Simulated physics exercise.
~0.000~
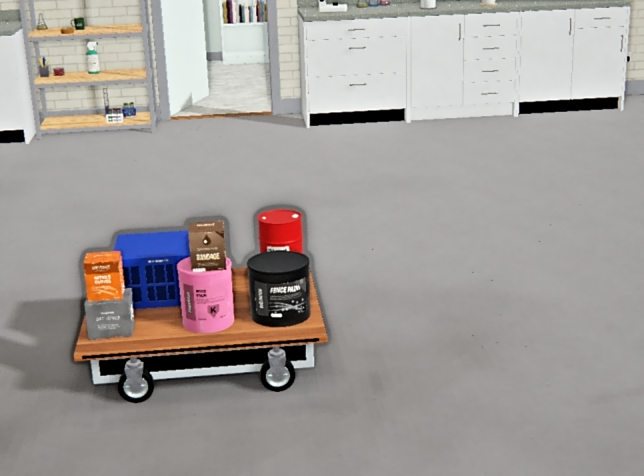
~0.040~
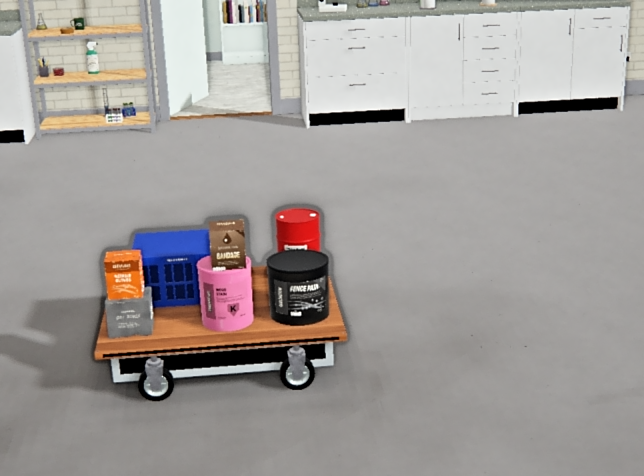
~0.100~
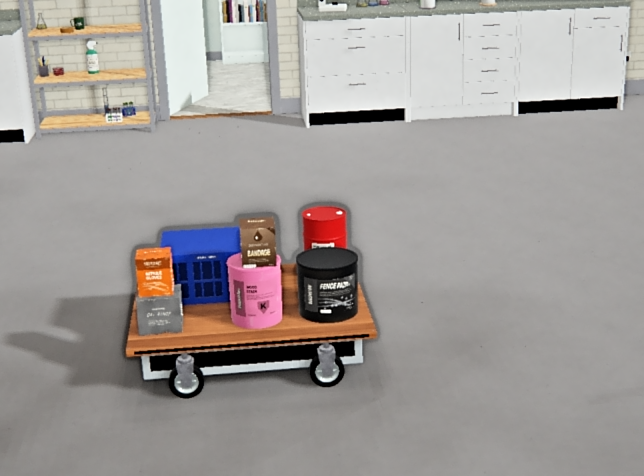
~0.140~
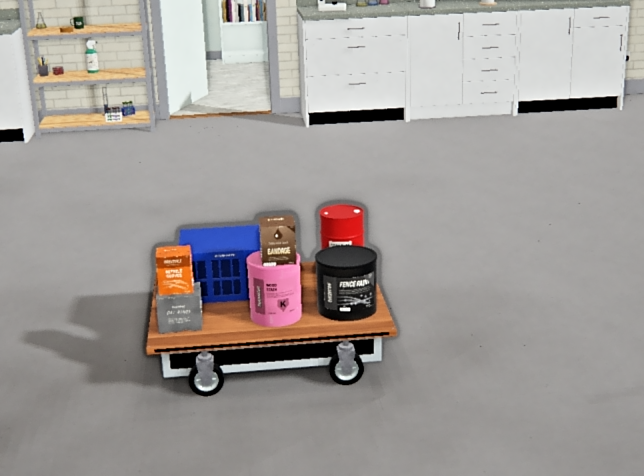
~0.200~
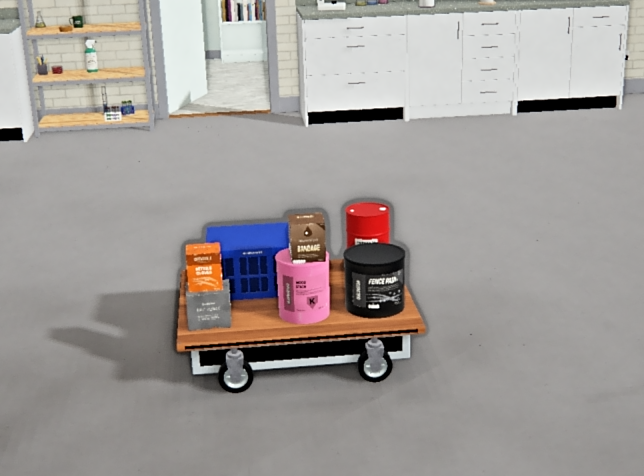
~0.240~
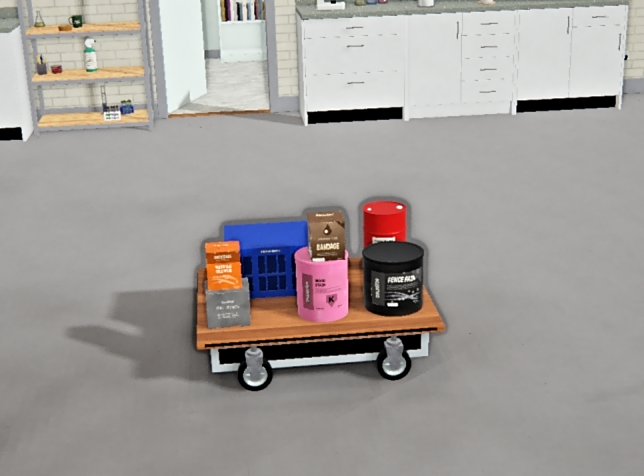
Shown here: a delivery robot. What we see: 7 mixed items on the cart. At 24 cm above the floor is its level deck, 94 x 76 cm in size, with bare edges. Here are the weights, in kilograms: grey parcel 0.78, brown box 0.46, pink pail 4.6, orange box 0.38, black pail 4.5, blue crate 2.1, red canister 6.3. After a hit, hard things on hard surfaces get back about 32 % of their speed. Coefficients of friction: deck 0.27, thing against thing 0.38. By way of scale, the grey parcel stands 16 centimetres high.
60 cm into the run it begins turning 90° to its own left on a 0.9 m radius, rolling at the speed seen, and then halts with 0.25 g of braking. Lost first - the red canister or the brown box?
Answer: The second.
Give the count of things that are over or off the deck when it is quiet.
That comes to 7.
After 0.84 s, 168 cm covered, turned 59°; grey parcel, brown box, pink pail, orange box, black pail and red canister now off the deck; blue crate moved 22 cm.
After 1.34 s, 264 cm covered, turned 90°; blue crate now off the deck.
In the end (2.4 s), off the deck, grey parcel, brown box, pink pail, orange box, black pail, blue crate and red canister. Red canister went at 0.80 s; brown box went at 0.62 s.
